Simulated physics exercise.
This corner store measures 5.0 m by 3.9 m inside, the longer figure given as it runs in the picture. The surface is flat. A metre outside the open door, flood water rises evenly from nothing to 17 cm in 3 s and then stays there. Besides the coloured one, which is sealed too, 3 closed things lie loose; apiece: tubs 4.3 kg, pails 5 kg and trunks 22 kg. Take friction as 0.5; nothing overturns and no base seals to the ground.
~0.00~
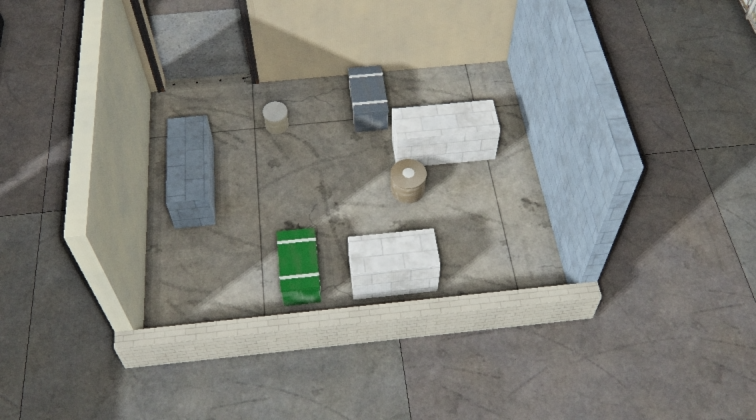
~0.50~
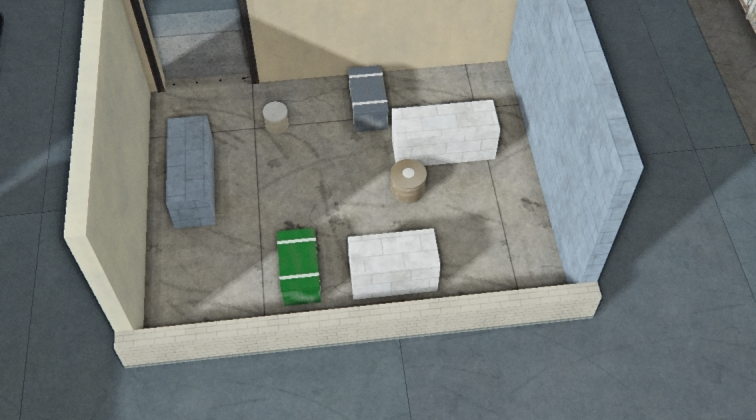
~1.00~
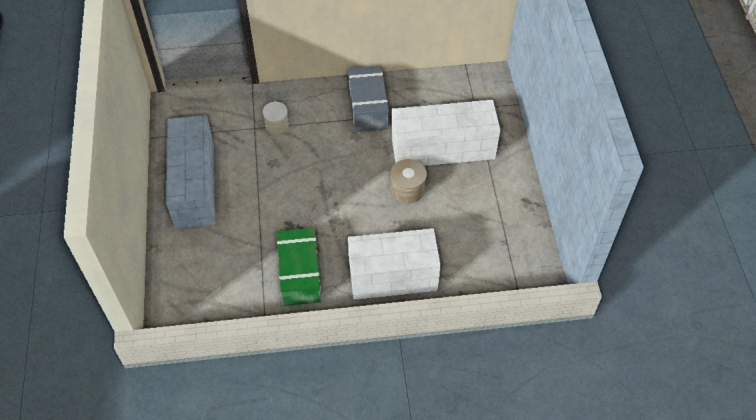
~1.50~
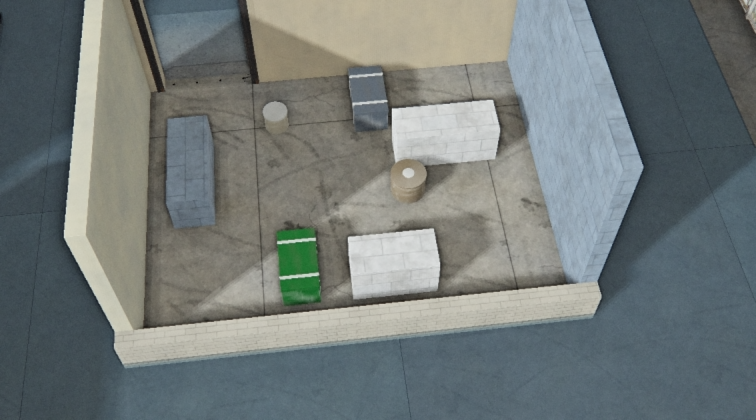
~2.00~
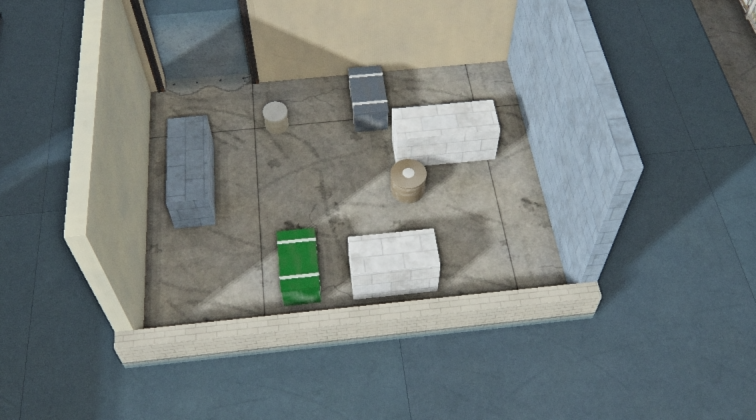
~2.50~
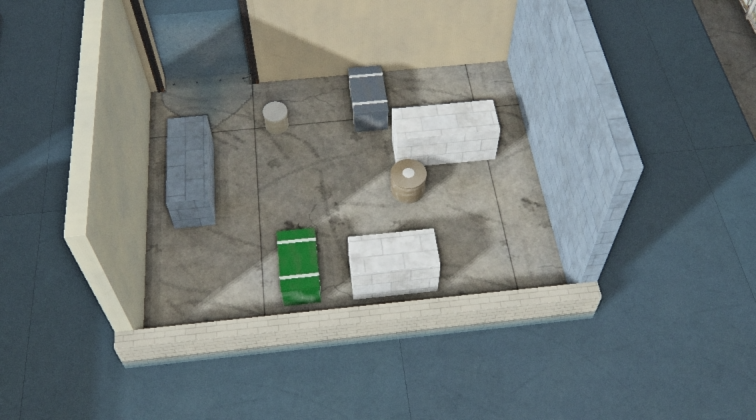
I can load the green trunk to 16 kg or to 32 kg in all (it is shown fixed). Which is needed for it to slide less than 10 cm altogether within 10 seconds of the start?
Verdict: Only the larger load is enough.
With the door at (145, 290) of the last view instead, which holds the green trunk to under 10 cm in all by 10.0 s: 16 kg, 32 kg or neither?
Then neither load is enough.
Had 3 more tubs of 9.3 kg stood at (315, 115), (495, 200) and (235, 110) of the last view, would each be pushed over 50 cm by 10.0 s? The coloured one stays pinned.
In that order: Short of it, less, over.
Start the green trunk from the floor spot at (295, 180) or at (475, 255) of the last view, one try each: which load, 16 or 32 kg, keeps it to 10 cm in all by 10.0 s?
In that order: It takes the larger; only the larger holds.
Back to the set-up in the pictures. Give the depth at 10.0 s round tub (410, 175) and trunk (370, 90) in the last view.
About 3 and 2 cm.
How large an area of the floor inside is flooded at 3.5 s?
About 2.5 m2.
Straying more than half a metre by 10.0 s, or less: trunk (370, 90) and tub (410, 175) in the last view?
In turn: Under, more.
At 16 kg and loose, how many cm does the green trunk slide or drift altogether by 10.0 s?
About 50 cm.
After 3.5 s the green trunk would be 0 cm from its start with 16 kg and 0 cm from its start with 32 kg; 0 cm of water round it then.
After 4.5 s the green trunk would be 0 cm from its start with 16 kg and 0 cm from its start with 32 kg; 1 cm of water round it then.
After 7.0 s the green trunk would be 0 cm from its start with 16 kg and 0 cm from its start with 32 kg; 4 cm of water round it then.
After 10.0 s the green trunk would be 46 cm from its start with 16 kg and 0 cm from its start with 32 kg; 7 cm of water round it then.
